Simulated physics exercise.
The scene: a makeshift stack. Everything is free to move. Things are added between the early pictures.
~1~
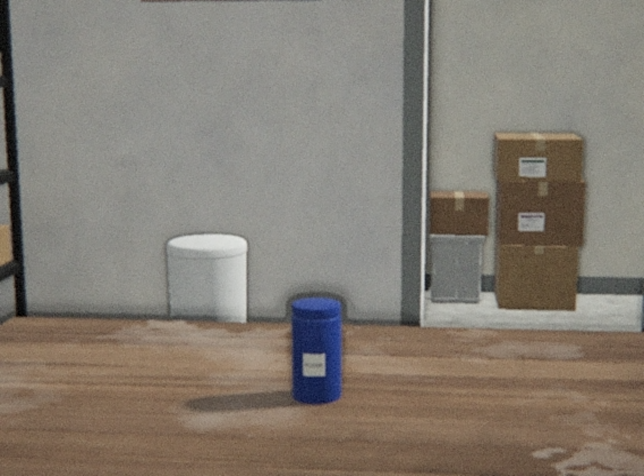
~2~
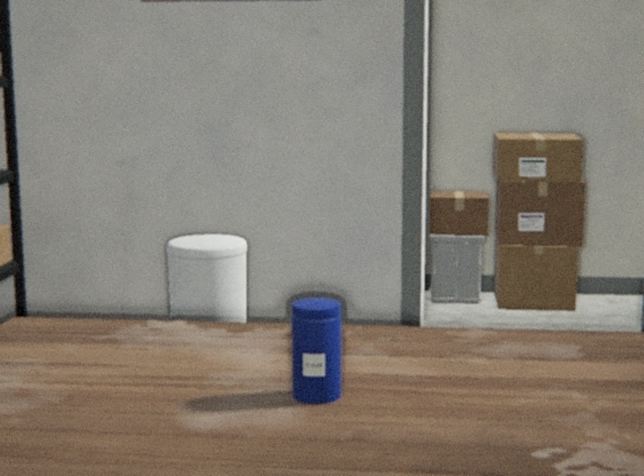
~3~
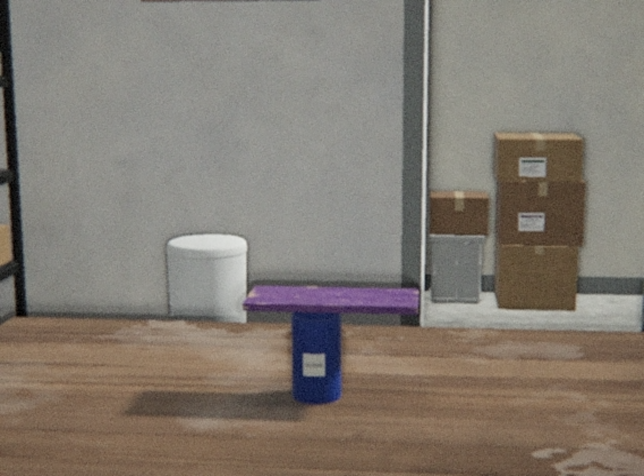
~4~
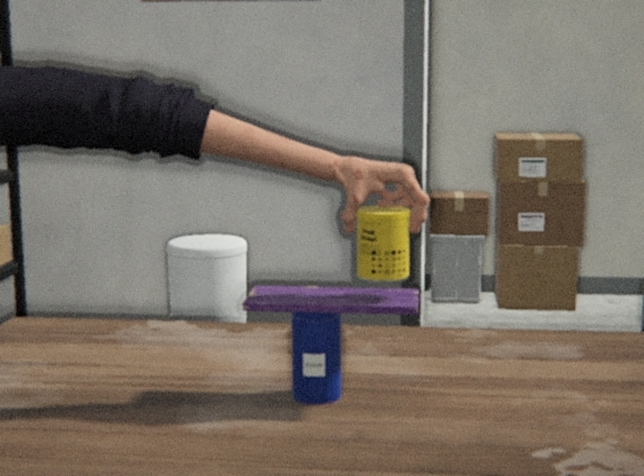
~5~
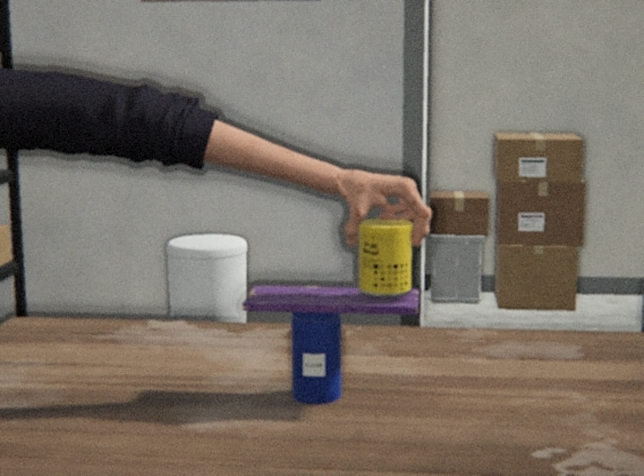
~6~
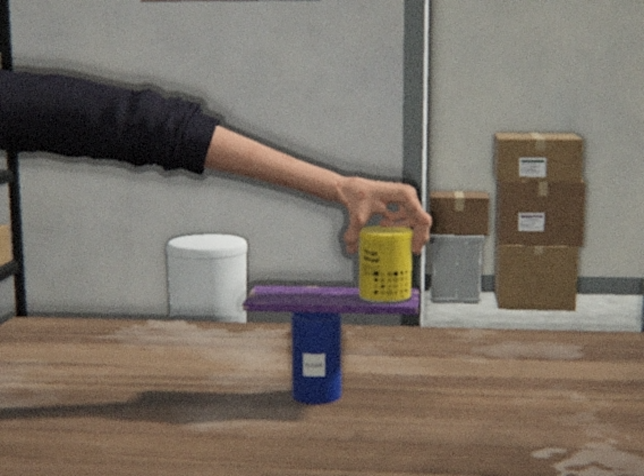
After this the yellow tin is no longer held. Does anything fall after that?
As it turns out, it gives way.
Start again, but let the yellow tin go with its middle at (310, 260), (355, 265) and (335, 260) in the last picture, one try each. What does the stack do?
First, it stays up; second, it gives way; third, it stays up.
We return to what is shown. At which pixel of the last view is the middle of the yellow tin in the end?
Near (467, 376).
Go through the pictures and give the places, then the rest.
In the first frame, the last thing is not in view yet; blue jar (316, 350).
In the second frame, the last thing is not in view yet; blue jar (316, 350).
In the third frame, the last thing is not in view yet; blue jar (316, 350).
In the fourth frame, on its way; yellow tin (383, 244); blue jar (316, 350).
In the fifth frame, on its way; yellow tin (385, 257); blue jar (316, 350).
In the sixth frame, set down, still held; yellow tin (385, 265); blue jar (316, 350).
Then, 0.30 s past the last view, yellow tin now fallen; purple board rocked 39° from its first pose.
Then, 0.50 s past the last view, purple board on its side.
Then, 0.70 s past the last view, yellow tin resting near (464, 379).
Then, 1.10 s past the last view, purple board now fallen.
Finally, fallen, yellow tin and purple board; blue jar still in place. Final places as the last picture's camera would see them, yellow tin near (467, 376). The stack loses its balance.
